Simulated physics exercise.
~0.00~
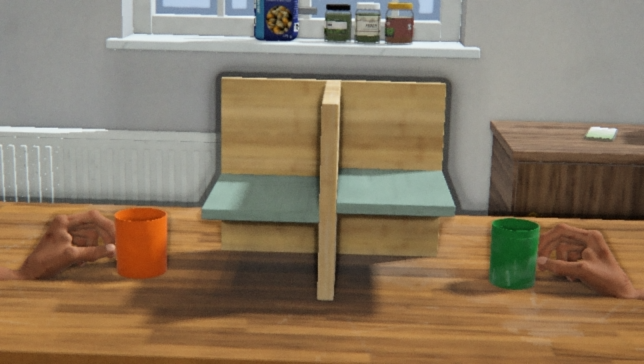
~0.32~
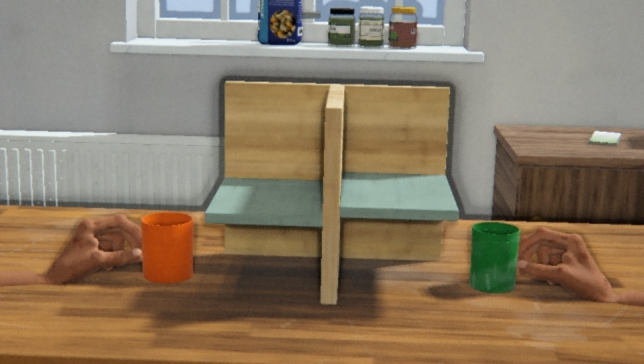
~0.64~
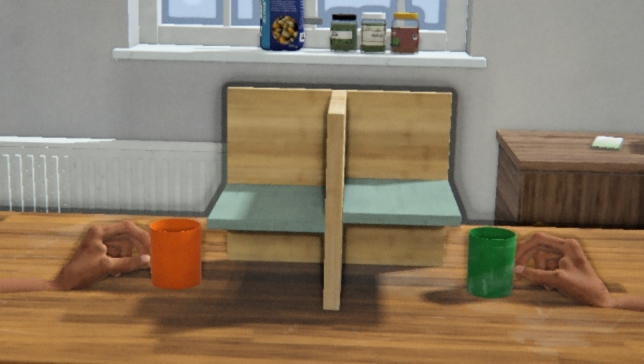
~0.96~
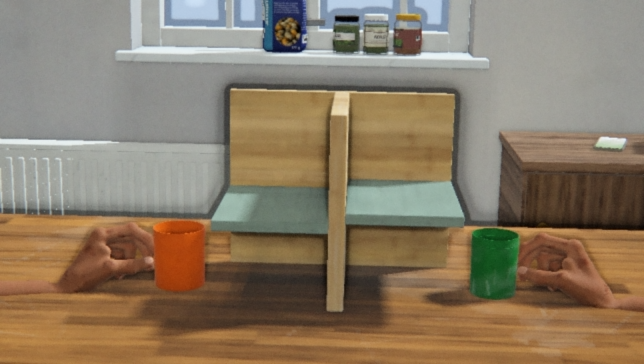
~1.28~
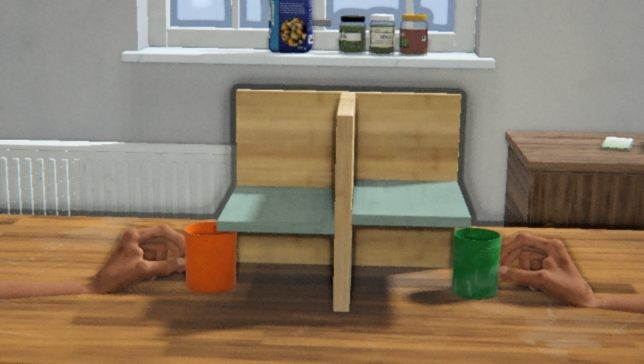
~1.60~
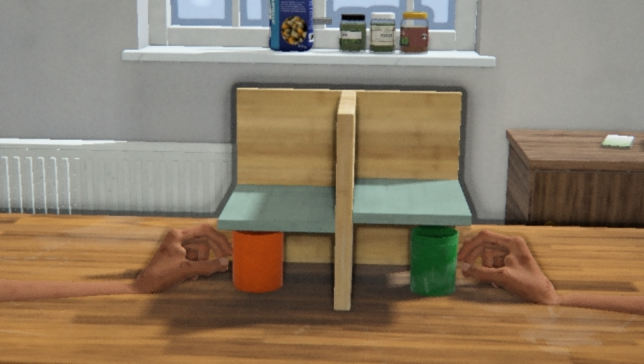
A two-sided wooden shelf with pale green ledges and a central upright divider stands on a wooden table, seen from the front by a slightly swaying camera, with a window, jars and a radiator behind. An orange beaker sits to the left and a green beaker to the right, each held by a hand. The left hand slides the orange beaker rightward while the right hand slides the green one leftward, pausing briefly before both reach the ledges' outer edges. Both continue inward without lifting or turning, and finish upright beneath the ledges, one on each side of the divider.
